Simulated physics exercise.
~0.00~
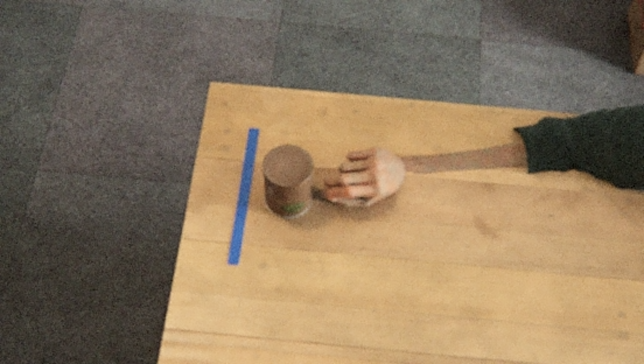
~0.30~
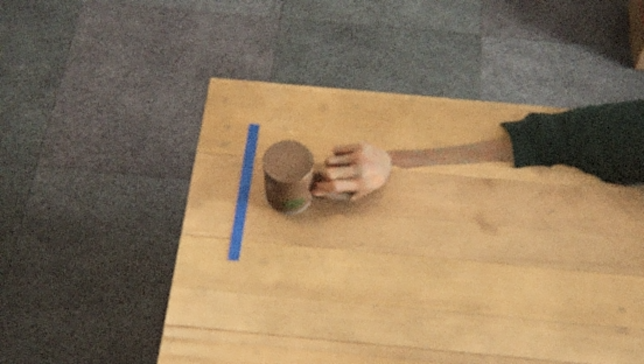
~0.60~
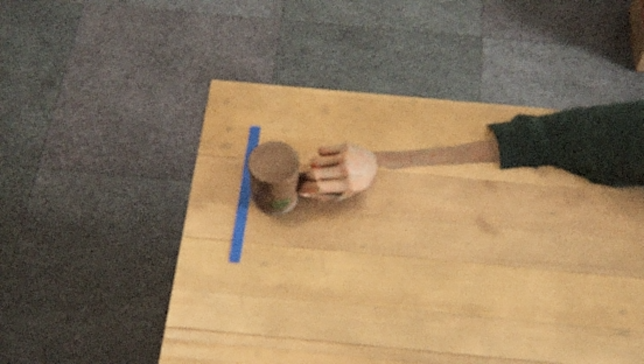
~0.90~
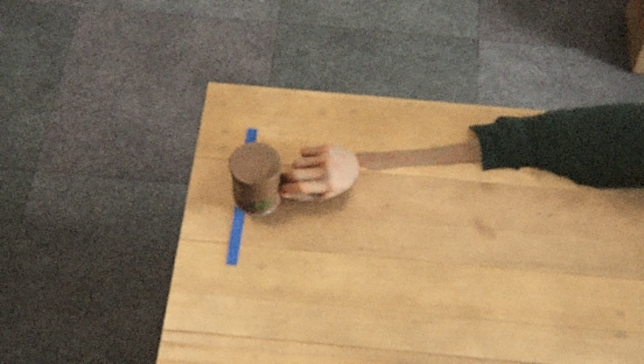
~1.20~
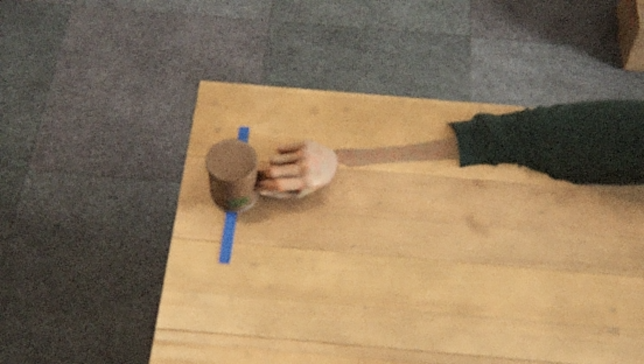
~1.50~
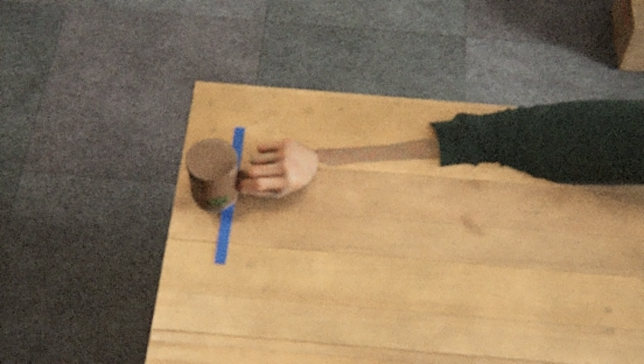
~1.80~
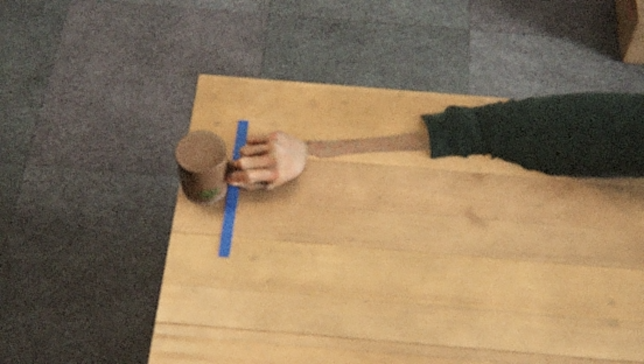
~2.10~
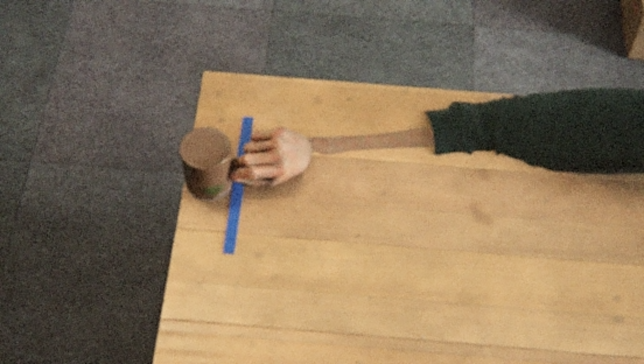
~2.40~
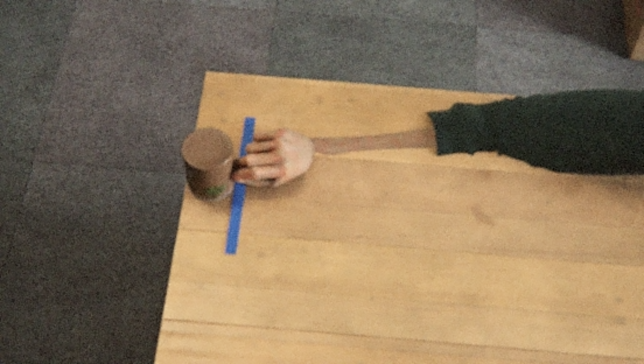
The video shows a hand in a dark sleeve slowly pushing a brown pot leftward across a wooden table, over a strip of blue tape near the edge. The hand then stops, and the pot rests just beyond the tape, still on the table.
